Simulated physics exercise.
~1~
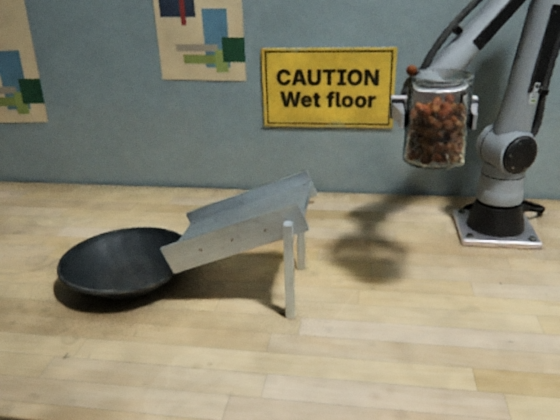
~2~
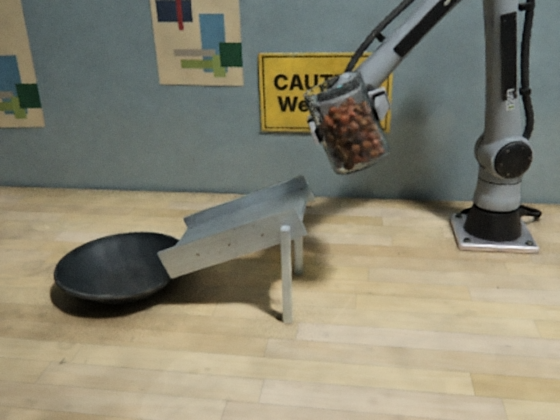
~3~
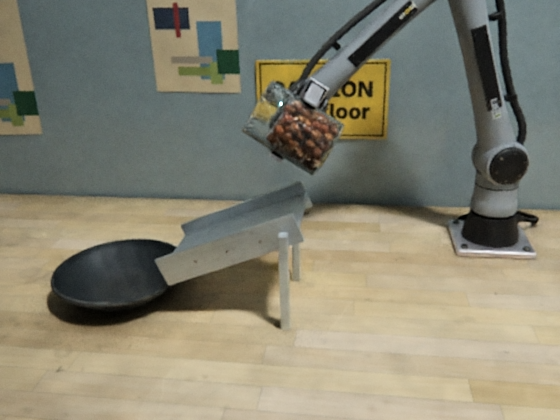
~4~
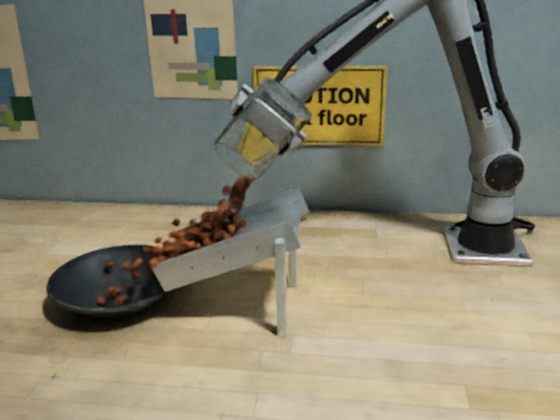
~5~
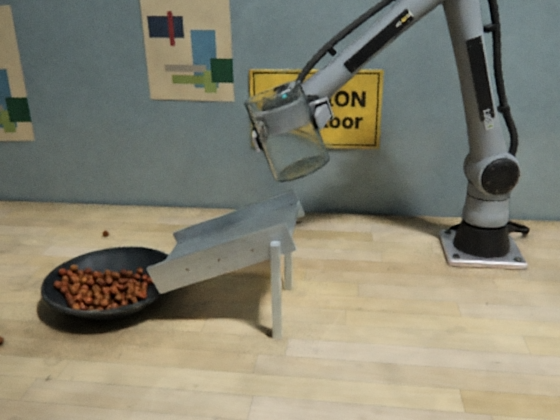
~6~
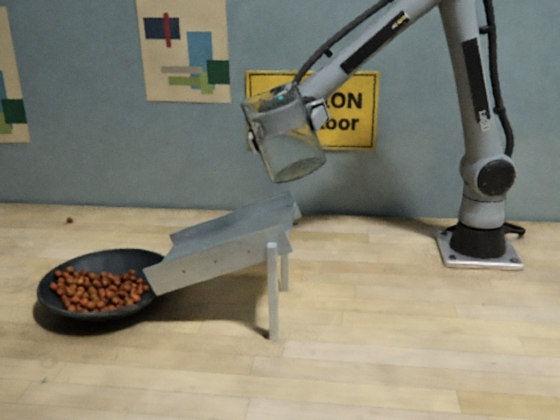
A grey robot arm carried a clear container of reddish-brown nuts to the left and tipped it over a sloping metal chute, sending them sliding into a black bowl; it then tilted the emptied container partway back, with the nuts resting in the bowl.
